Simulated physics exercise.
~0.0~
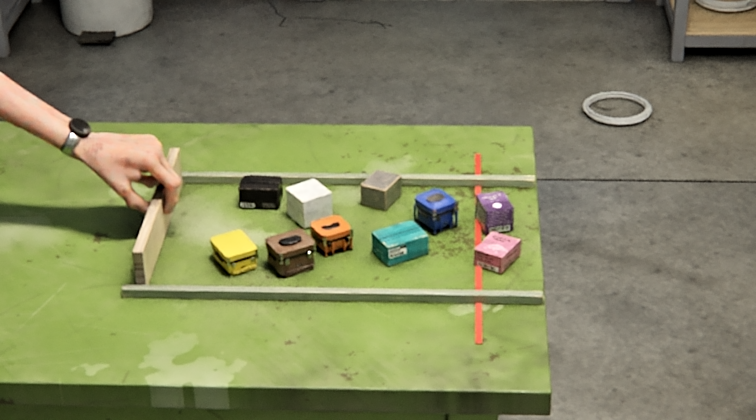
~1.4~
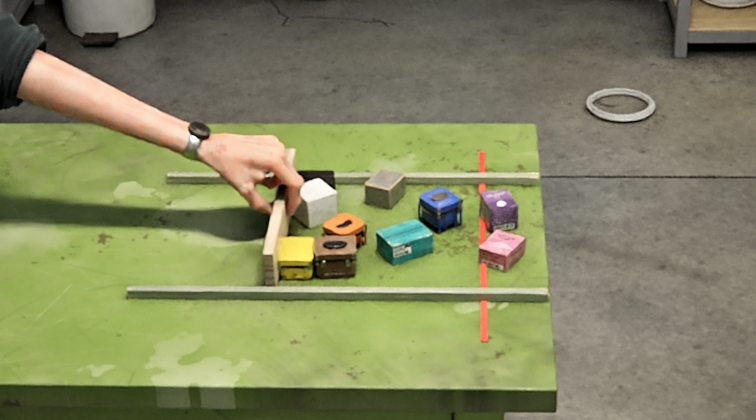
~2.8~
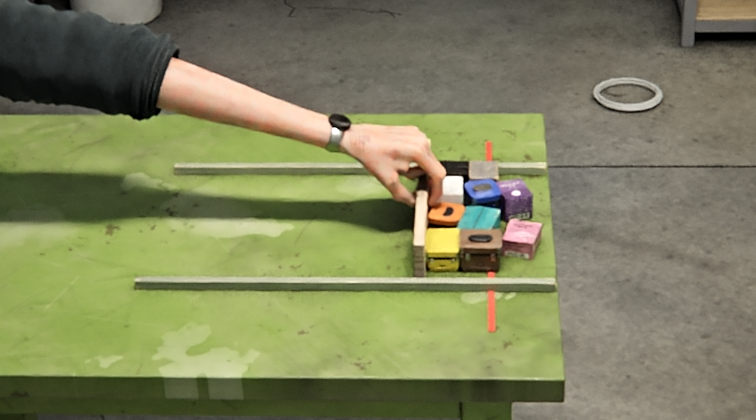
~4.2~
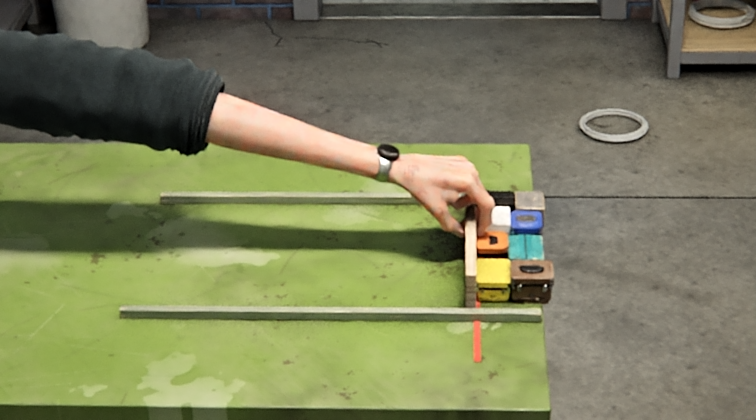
On a green tabletop, a hand wearing a watch pushed an upright wooden board to the right, bunching a scatter of colorful little boxes together until the board reached the red tape, by which point the purple and pink ones had dropped off the end.
